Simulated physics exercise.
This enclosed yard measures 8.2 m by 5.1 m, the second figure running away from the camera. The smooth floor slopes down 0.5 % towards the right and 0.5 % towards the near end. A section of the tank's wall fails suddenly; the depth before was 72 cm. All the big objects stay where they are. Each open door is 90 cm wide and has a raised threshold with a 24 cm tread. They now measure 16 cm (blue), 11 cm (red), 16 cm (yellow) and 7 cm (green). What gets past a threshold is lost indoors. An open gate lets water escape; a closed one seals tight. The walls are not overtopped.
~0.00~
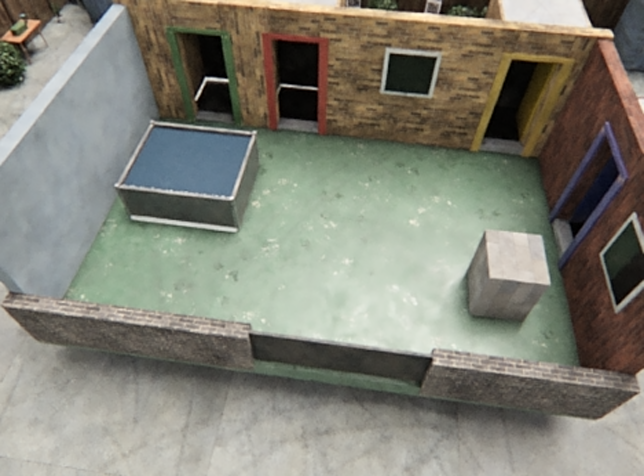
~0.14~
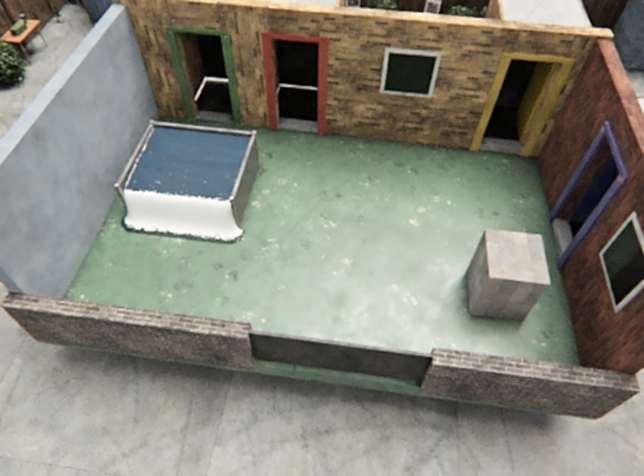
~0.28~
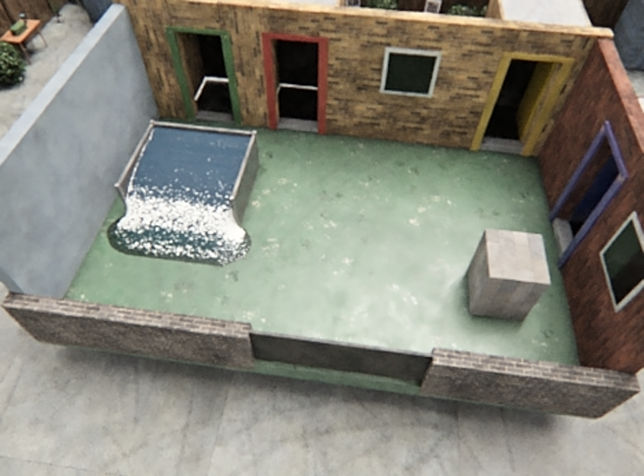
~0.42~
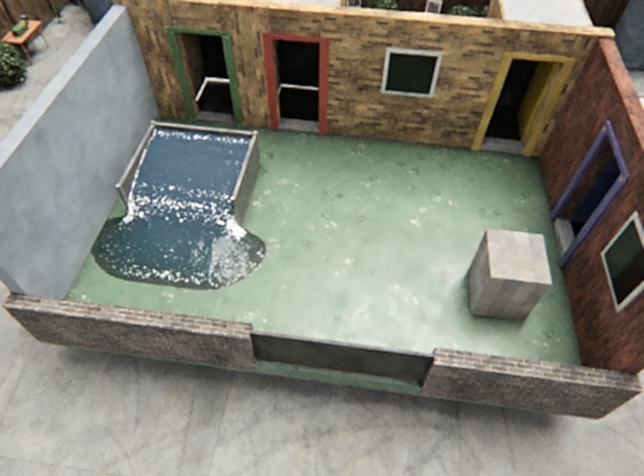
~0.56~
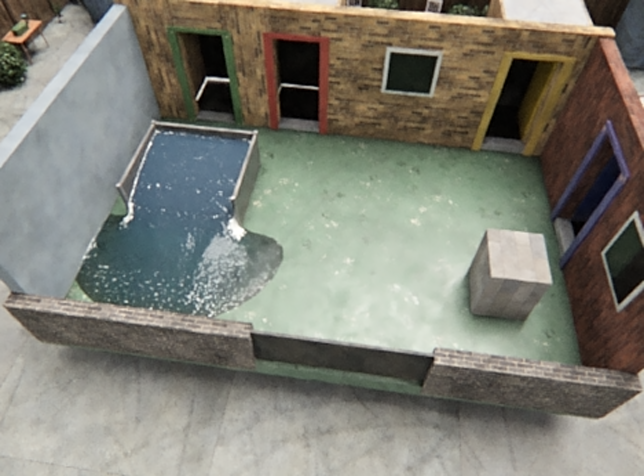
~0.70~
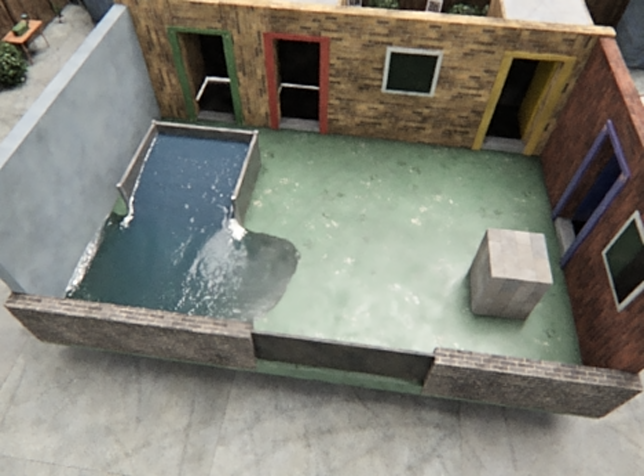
The video shows a walled yard with a green floor and colored doorways, where the near side of a water-filled tank gives way and water pours out, spreading across the left part of the floor towards the near wall.
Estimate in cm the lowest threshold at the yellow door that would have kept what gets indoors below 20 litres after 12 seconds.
It would have to be roughly 12.5 cm high.
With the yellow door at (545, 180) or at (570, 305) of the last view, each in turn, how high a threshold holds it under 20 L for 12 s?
Roughly 12.0 and 10.0 cm.
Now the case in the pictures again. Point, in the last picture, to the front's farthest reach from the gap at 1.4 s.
Around (326, 357).
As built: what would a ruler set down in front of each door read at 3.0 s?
Depths in cm: Blue 0, red 0, yellow 0, green 0.
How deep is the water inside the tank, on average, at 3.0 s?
About 12 cm.
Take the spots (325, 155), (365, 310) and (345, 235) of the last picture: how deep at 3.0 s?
Roughly 0, 7 and 0 cm, in turn.
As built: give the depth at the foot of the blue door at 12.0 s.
Some 8.0 cm.
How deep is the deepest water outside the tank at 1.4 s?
About 53 cm.
After 1.4 s water covers 20 % of the floor, deepest (53 cm) near (55, 320); it has not reached the yellow door.
After 3.0 s water covers 45 % of the floor, deepest (24 cm) near (55, 320); it has not reached the yellow door.
After 12.0 s water covers 100 % of the floor, deepest (10 cm) near (568, 316); 8 cm at the yellow door, 4 litres in over its 16 cm threshold.
At the yellow door as built, the water arrived by 5.1 s and peaked near 18 cm at 6.4 s.
Run again over the same 12 s with other heights there, 35 litres in over 11 cm, 7 litres over 15 cm. The limit of 20 litres is kept from about 12.5 cm up.
